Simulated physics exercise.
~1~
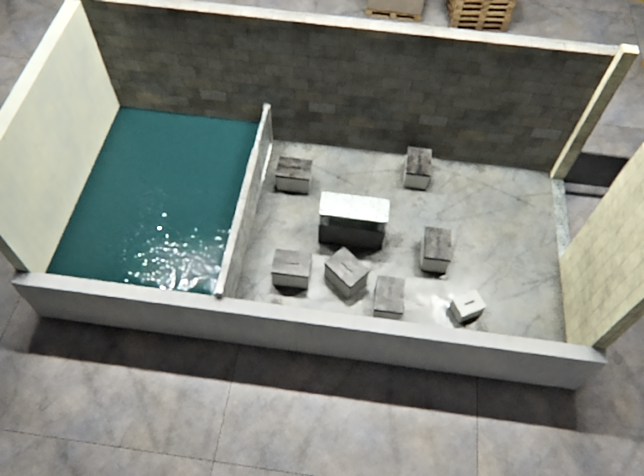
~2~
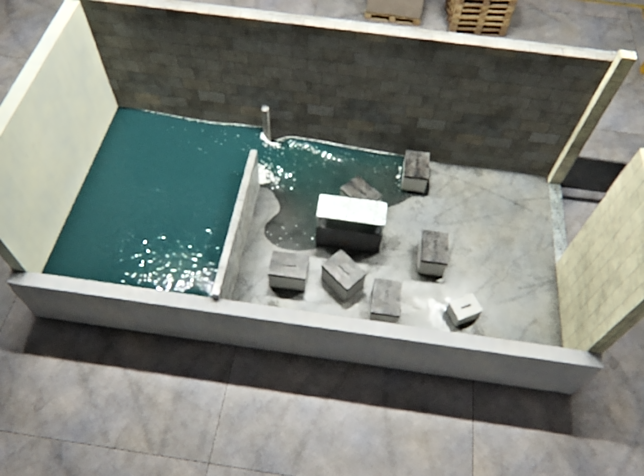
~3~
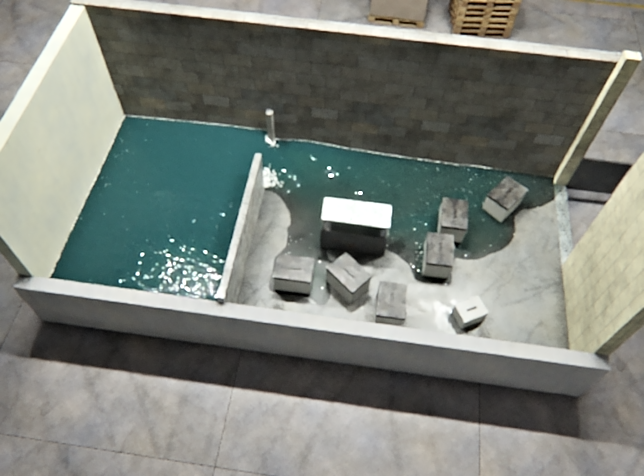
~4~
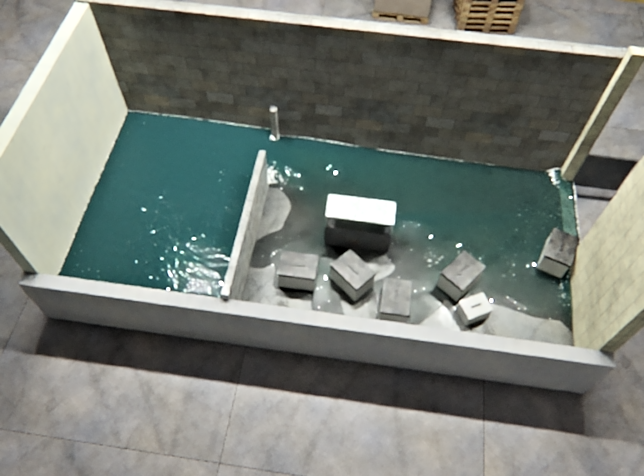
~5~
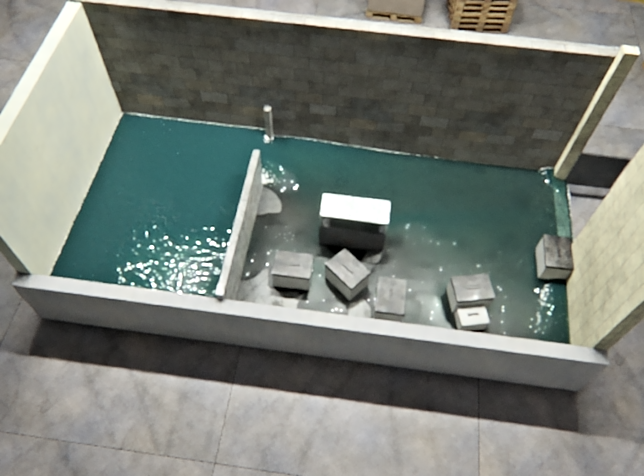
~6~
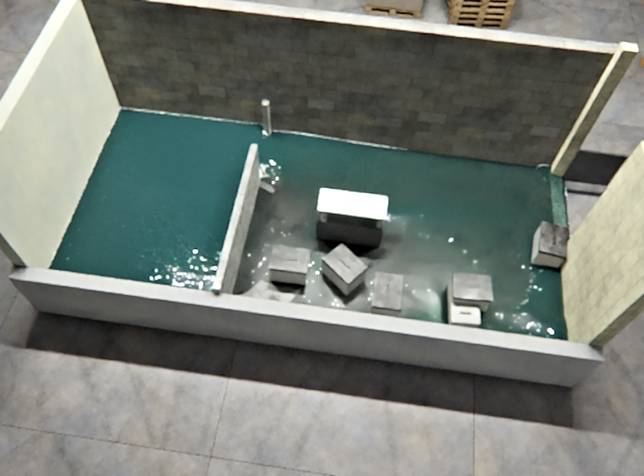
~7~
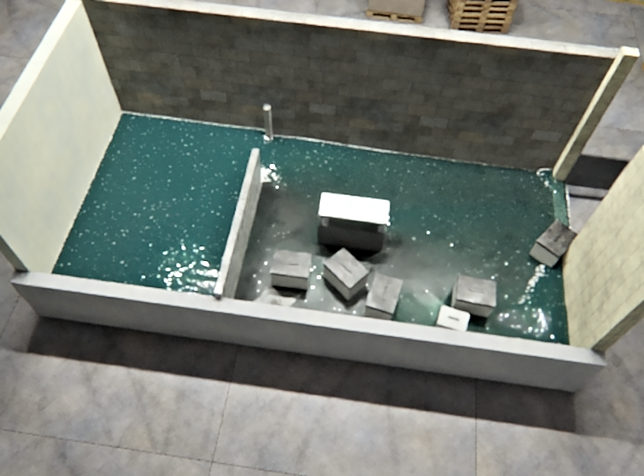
Teal water fills the left room of a walled, open-topped enclosure seen from high above, while several grey blocks and a white-topped box stand on the dry pale floor to the right. The water breaks through at the back of the dividing wall and spreads along the dark brick wall. It carries the two rear blocks rightward, and one reaches the gap in the right side. The flood then curls toward the front, shifting another block down beside a small white one. Finally, shallow water covers most of the right room, the central box still standing.
